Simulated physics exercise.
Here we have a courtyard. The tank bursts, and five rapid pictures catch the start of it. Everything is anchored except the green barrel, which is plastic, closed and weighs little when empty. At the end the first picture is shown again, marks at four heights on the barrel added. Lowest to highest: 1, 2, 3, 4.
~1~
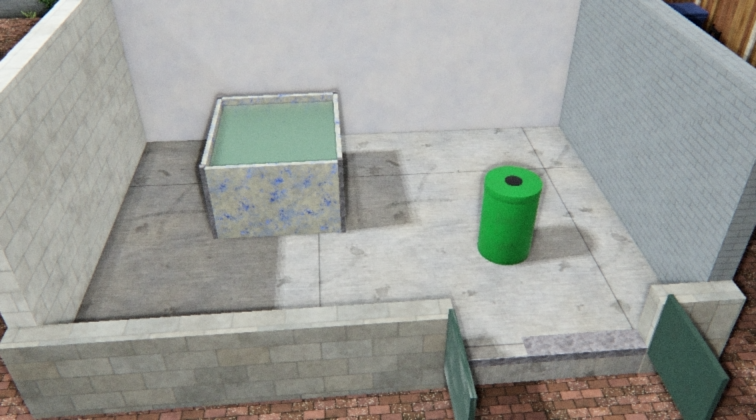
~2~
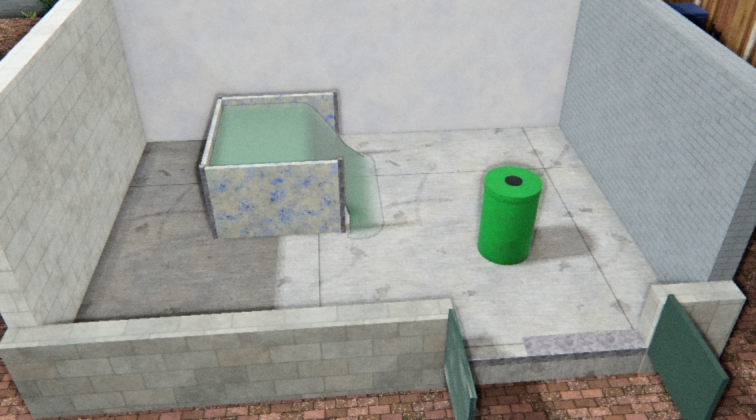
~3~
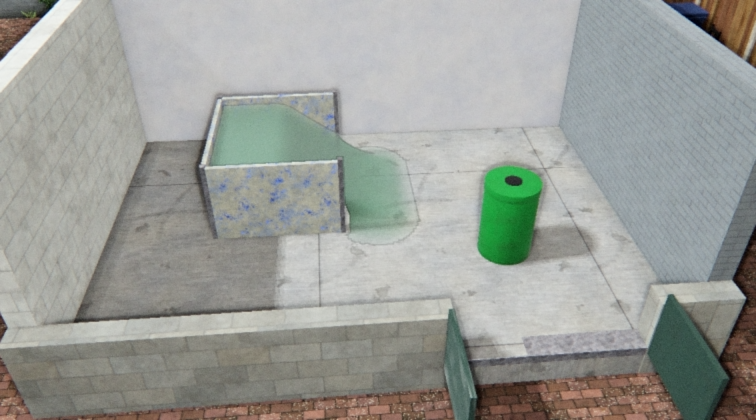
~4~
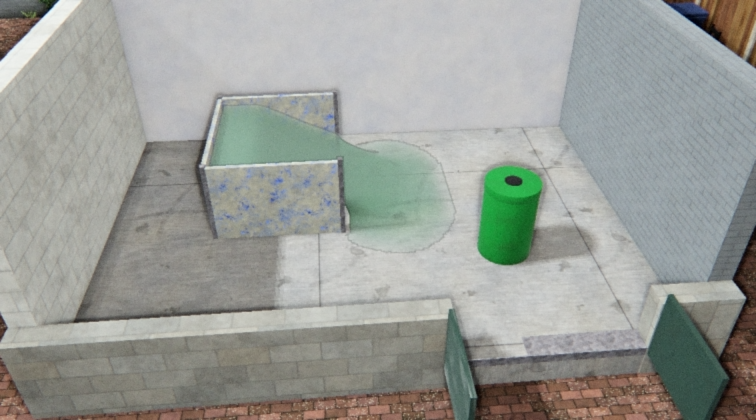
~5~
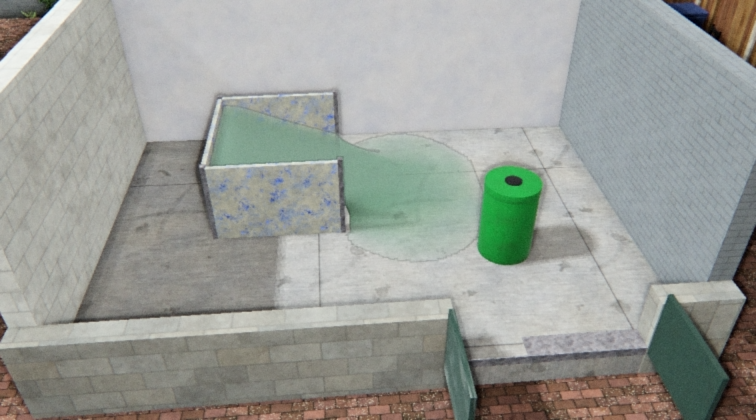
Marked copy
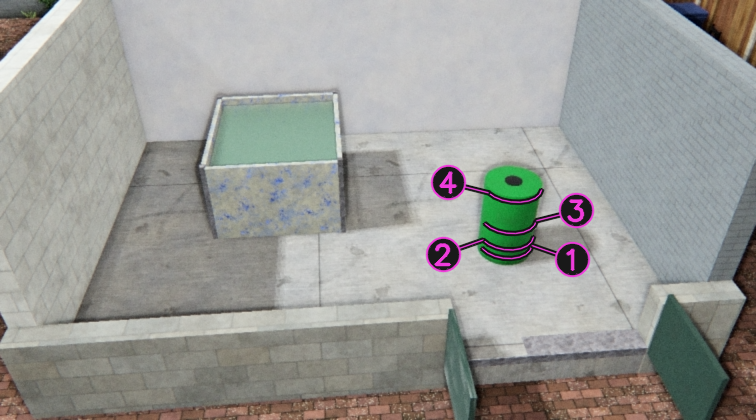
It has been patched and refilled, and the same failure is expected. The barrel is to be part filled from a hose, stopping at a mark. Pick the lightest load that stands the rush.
That is level 3.
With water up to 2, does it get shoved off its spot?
Yes.
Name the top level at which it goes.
Here it is level 2.
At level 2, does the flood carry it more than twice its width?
No, less.
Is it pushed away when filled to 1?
Yes.
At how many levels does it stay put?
Two.
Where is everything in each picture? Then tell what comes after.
Lid of the green barrel at (513, 181); tank full, its middle at (276, 133); open gate at (551, 296).
Water covers 4 % of the ground and is seen nearest the barrel at (369, 229).
Water covers 7 % of the ground and is seen nearest the barrel at (404, 232).
Water covers 12 % of the ground and is seen nearest the barrel at (446, 220).
Lid of the green barrel at (513, 181); water covers 18 % of the ground and is seen nearest the barrel at (463, 240).
On the marked copy, 1 at (511, 258); 2 at (512, 249); 3 at (515, 233); 4 at (520, 202); from the bottom up 1, 2, 3, 4.
If 1 is chosen, it is washed out through the gate.
If 2 is chosen, it is pushed about its own width away.
If 3 is chosen, it does not move.
If 4 is chosen, it does not move.
